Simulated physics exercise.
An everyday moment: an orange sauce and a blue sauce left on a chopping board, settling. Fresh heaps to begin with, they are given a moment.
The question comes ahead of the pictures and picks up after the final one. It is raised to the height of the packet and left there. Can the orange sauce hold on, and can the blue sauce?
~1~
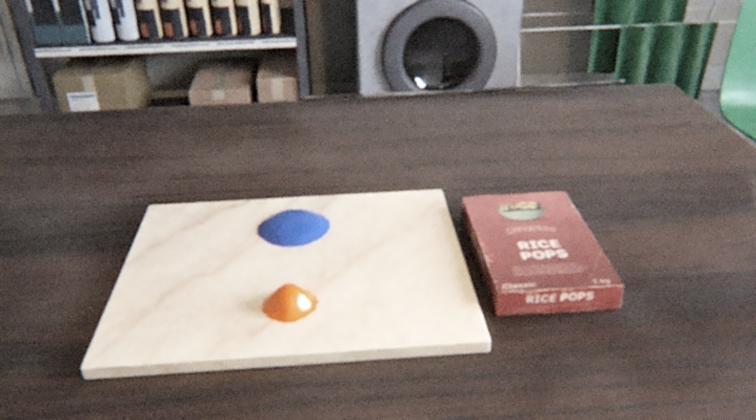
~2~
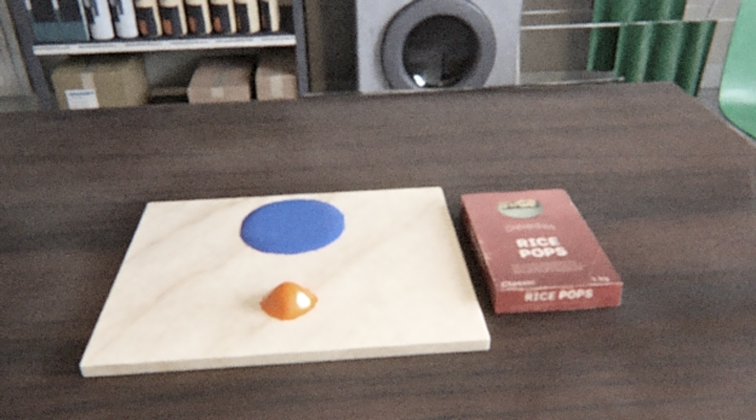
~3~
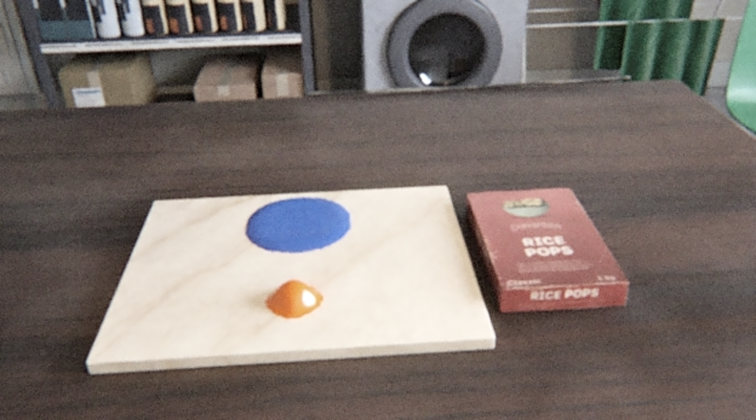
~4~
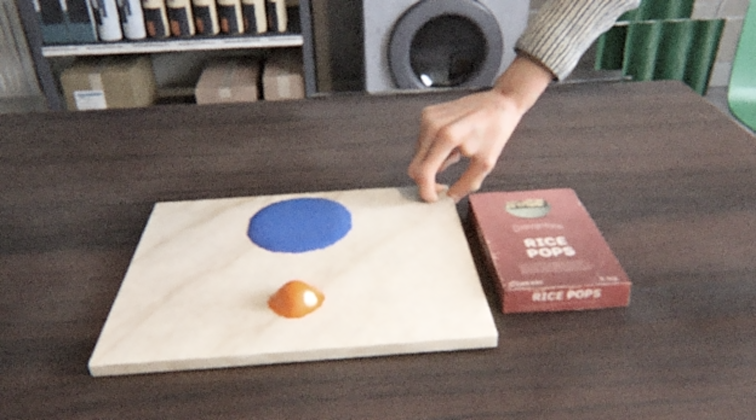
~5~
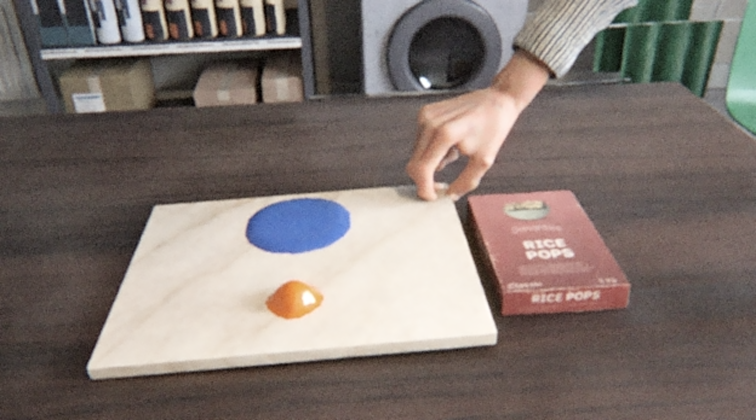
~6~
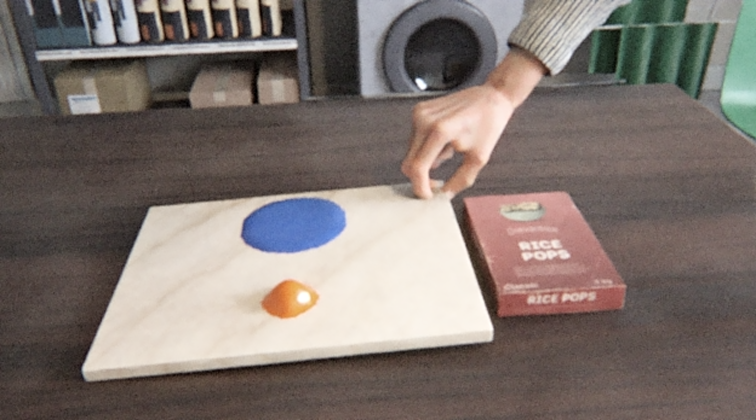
In the end the orange sauce is held back; meanwhile the blue sauce is held back.
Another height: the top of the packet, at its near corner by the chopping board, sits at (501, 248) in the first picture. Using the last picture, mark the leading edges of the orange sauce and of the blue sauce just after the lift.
Tips, last view: First approx. (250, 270), second approx. (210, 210).
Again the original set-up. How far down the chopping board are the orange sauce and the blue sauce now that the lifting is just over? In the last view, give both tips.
(263, 294), then (244, 222).
A moment on, slope about 5°; the orange sauce has not moved; the blue sauce has not moved.
Further on, the orange sauce has not moved; the blue sauce has not moved.
When it is over, slope about 5°; the orange sauce has not moved; the blue sauce has not moved.
